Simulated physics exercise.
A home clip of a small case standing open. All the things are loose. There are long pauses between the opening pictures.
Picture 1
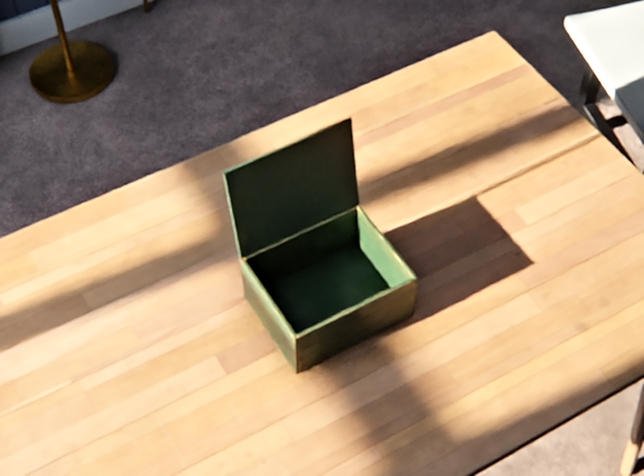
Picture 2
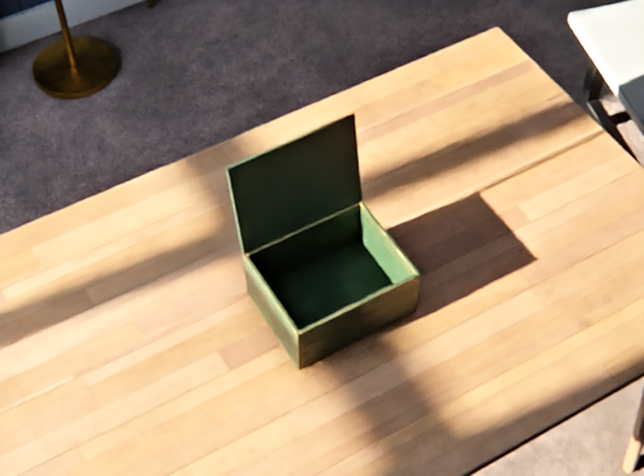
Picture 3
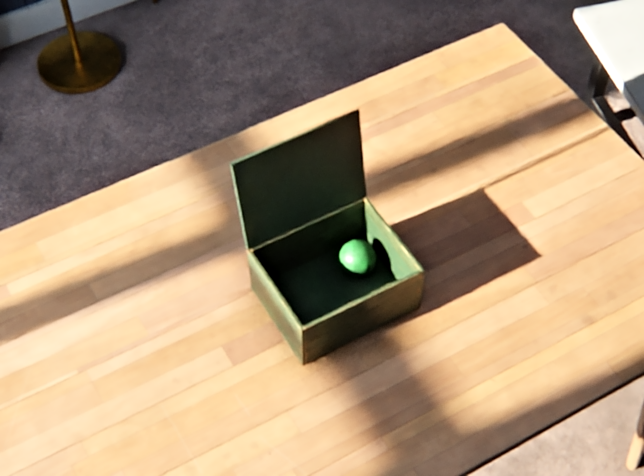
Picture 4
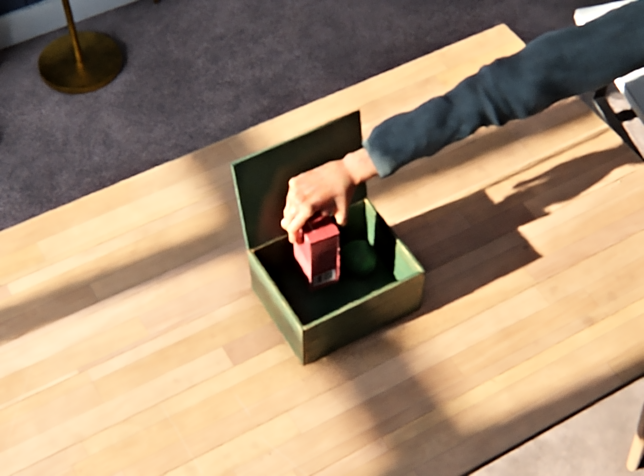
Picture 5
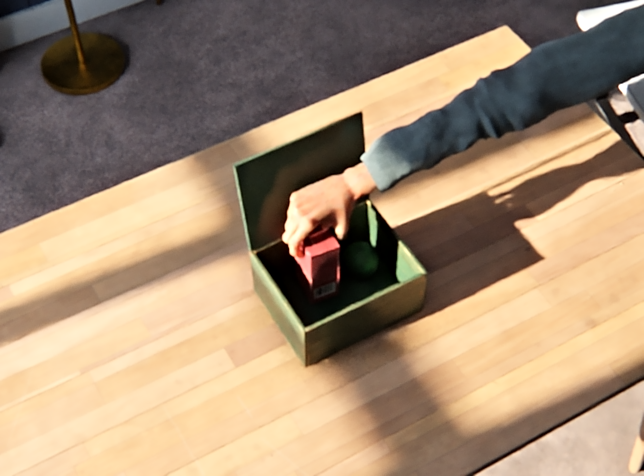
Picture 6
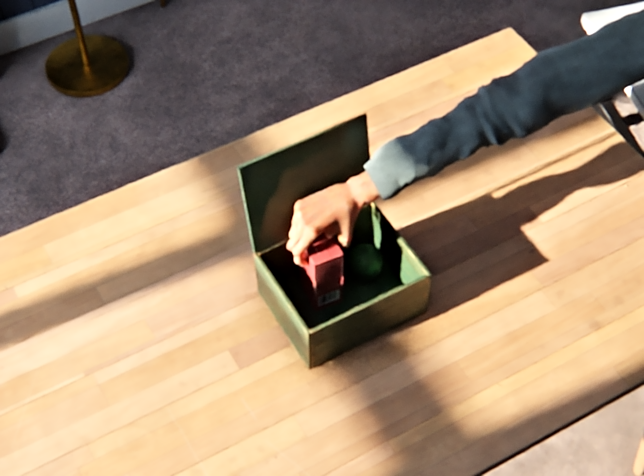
An open green box with its lid raised stands on a sunlit, pale wooden table, seen from above at an angle, with grey carpet and a round brass base at upper left. The box is empty at first, then a green ball appears inside at the right. A dark-sleeved arm reaches in from the upper right, its hand lowering a red carton slightly beside the ball, as the view shifts slightly.
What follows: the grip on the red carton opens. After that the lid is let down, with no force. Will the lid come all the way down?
As it turns out, it will not close.
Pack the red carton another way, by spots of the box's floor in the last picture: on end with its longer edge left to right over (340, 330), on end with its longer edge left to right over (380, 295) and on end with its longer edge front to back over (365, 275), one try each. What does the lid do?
First, it is held up; second, it stays ajar; third, it closes.
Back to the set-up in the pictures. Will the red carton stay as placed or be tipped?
It stays as placed.
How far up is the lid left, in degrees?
Some 50° above the rim.
Then, 1.10 s later than the last frame, lid starting down.
Then, 1.50 s later than the last frame, lid 66° above the rim.
Then, 1.80 s later than the last frame, lid 55° above the rim.
When it is over, lid 50° above the rim; both as before. End places, in pixels of the last picture, red carton near (320, 271).
